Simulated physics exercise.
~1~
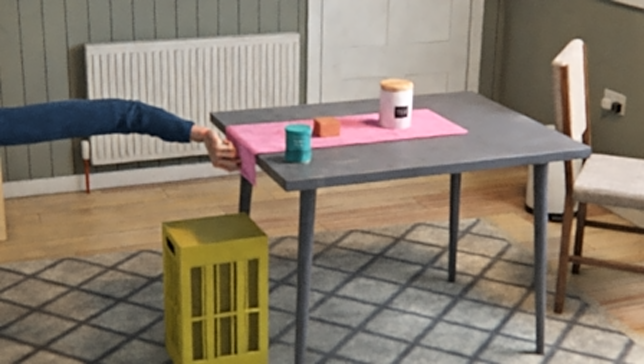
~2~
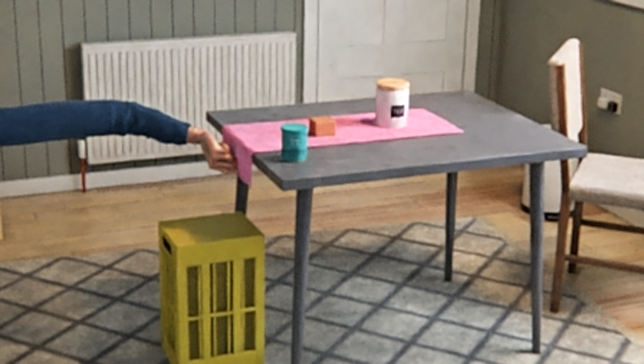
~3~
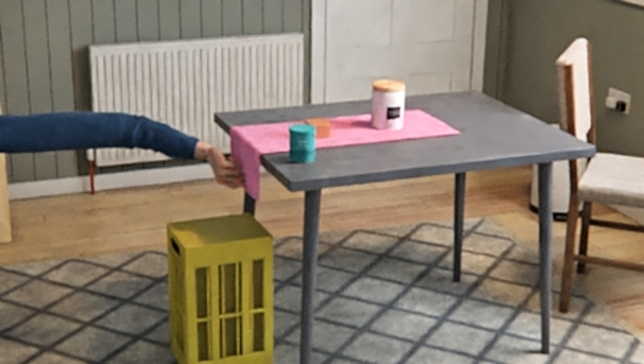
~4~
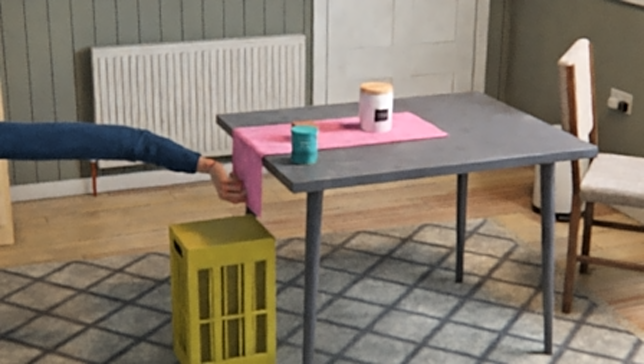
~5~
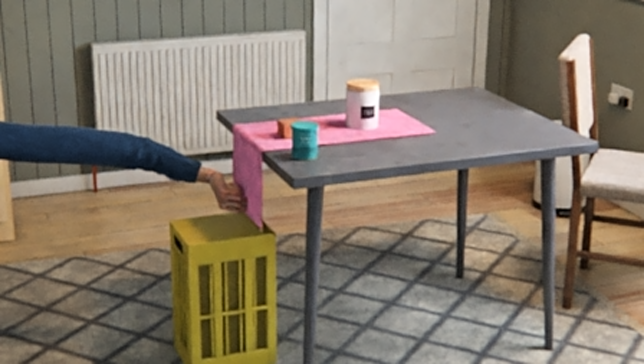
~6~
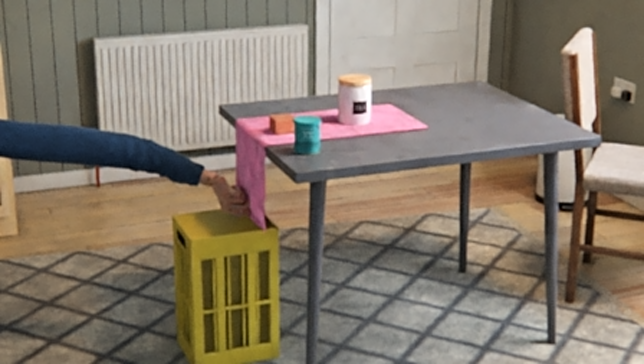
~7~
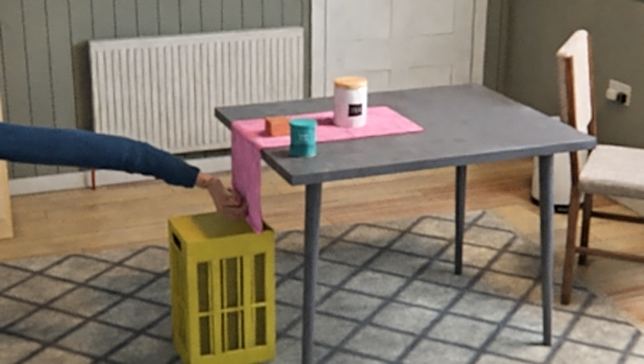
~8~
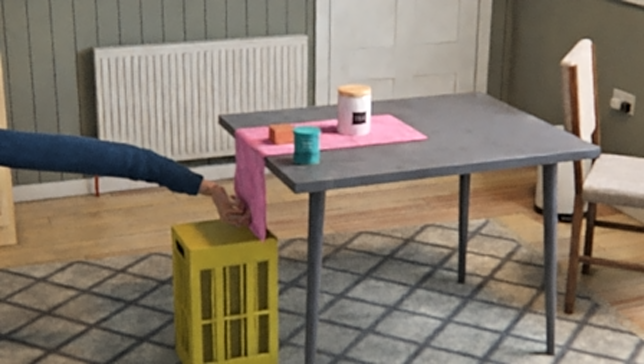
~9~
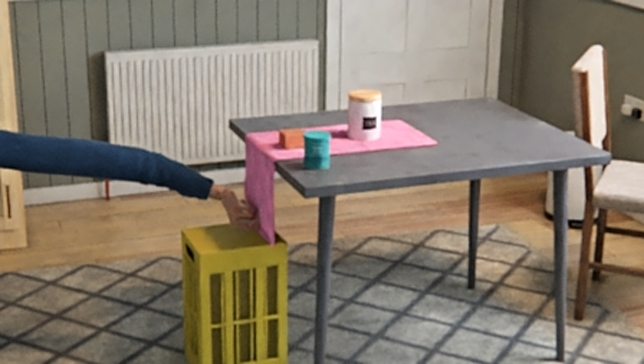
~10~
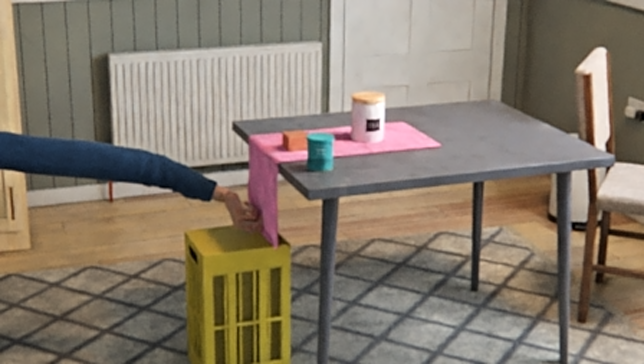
A pink hand towel slides left over the edge of a grey table as a hand draws its end down to a yellow crate, carrying an orange block and a white canister a short way along, and ends with everything still on the table, the turquoise tin unmoved.
